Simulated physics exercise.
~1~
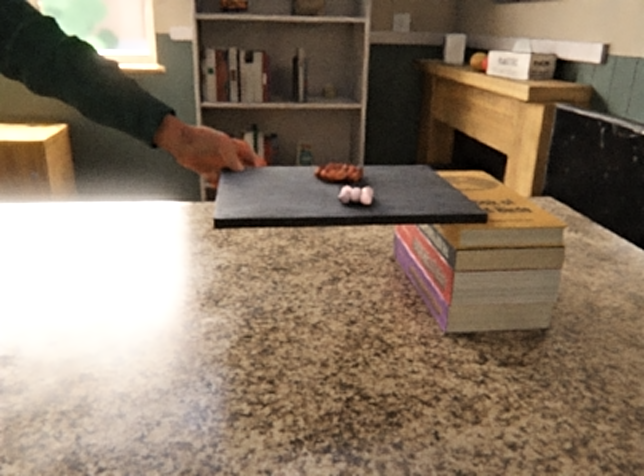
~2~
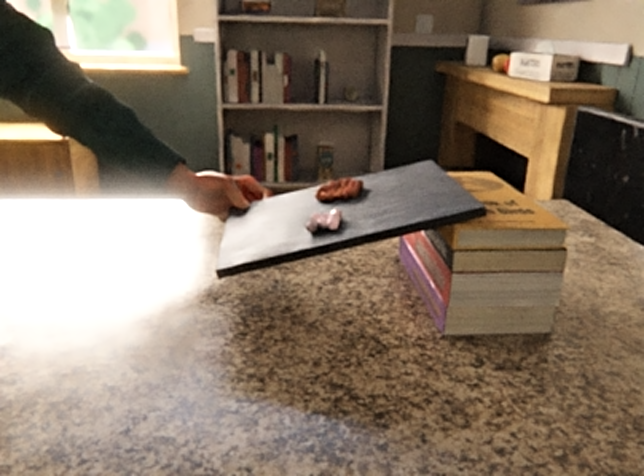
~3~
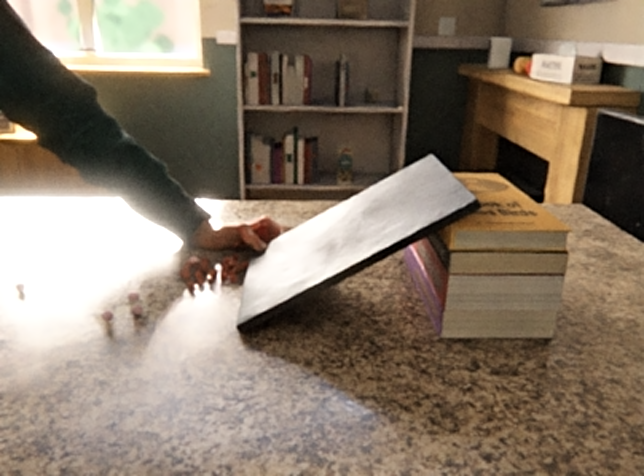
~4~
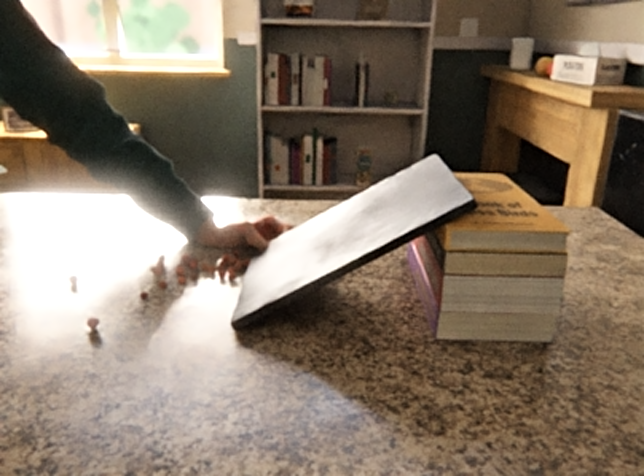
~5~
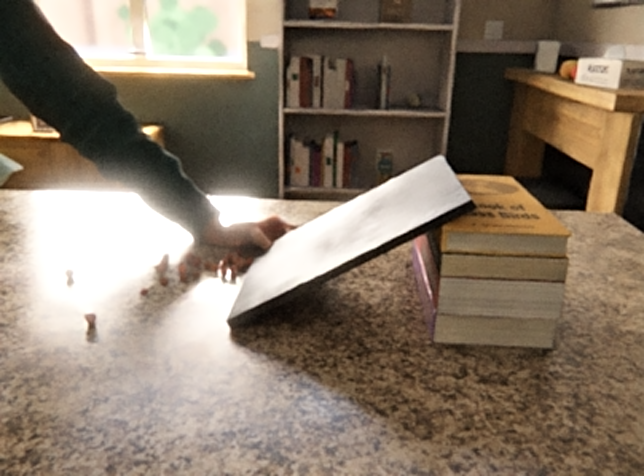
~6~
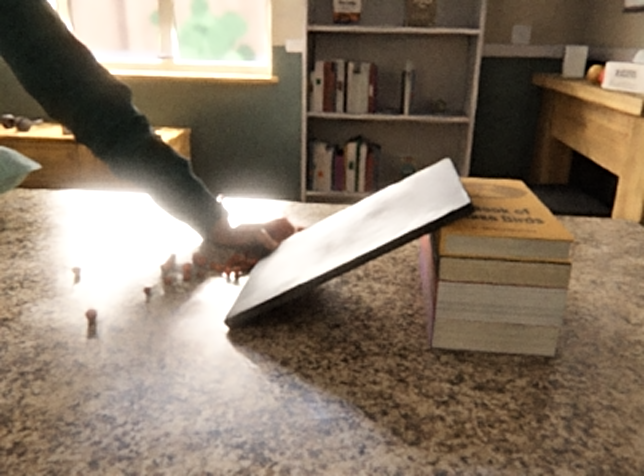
In a room with a bookshelf, a bright window and a wooden fireplace surround, a speckled stone-look counter is seen from its front edge, the view drifting slightly sideways. A hand in a dark green sleeve holds the left end of a dark board, whose right end rests on a pile of books. Small pinkish pieces sit toward the front and reddish-brown ones behind. The hand lowers its end, and both groups slide left and off onto the counter. The board settles in a steep slope, with pieces scattered in the glare, the front ones farther out and the back ones near the hand.
